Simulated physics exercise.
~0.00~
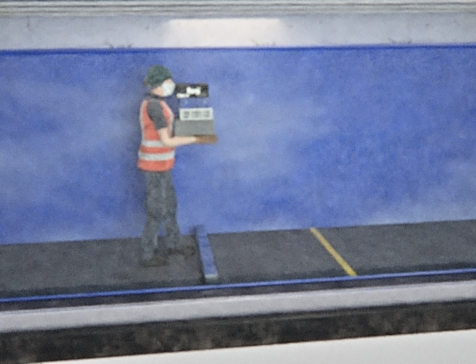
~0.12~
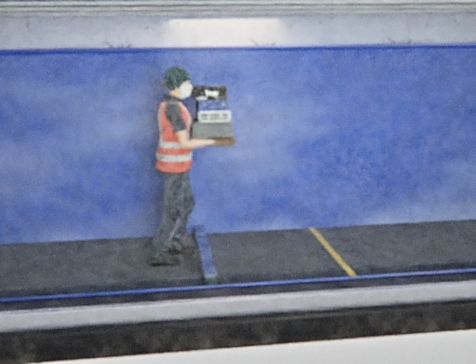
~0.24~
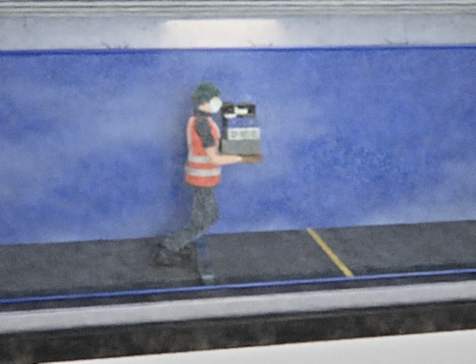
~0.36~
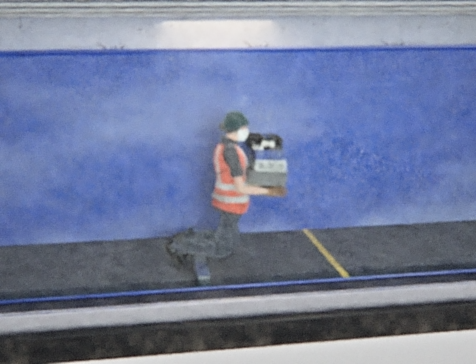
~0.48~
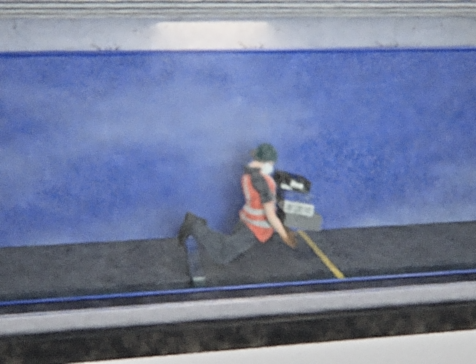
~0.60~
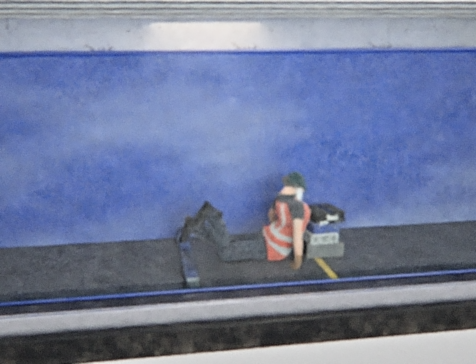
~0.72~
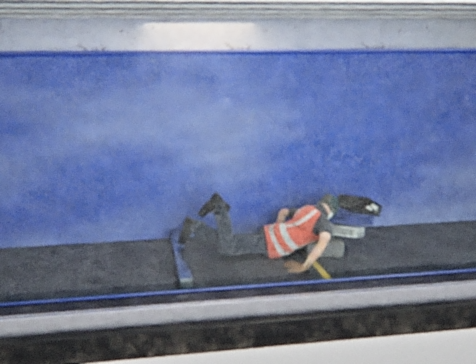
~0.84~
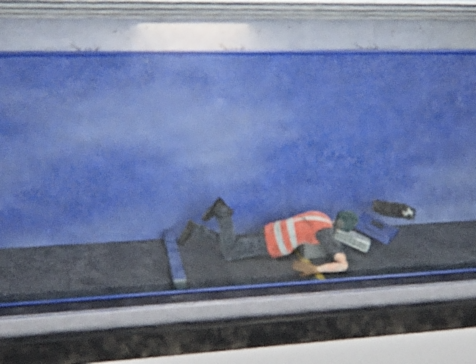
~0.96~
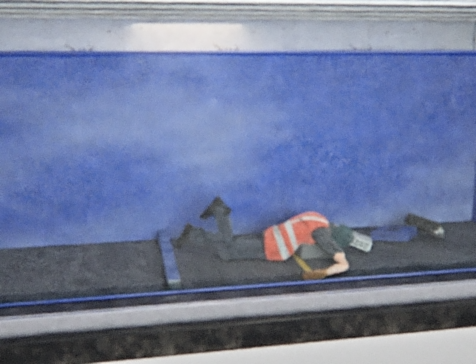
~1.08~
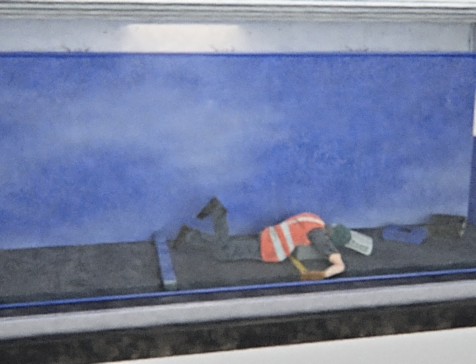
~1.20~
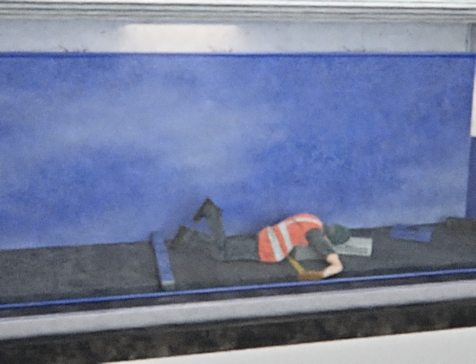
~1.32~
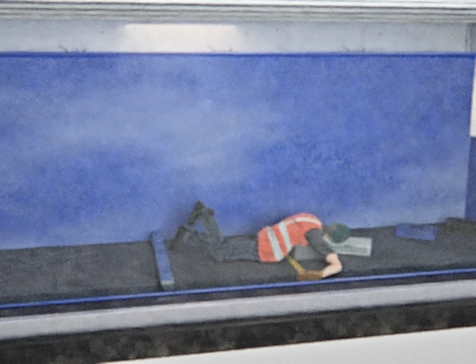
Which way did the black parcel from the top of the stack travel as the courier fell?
The black parcel travelled to the right, sliding on ahead of the fallen courier.
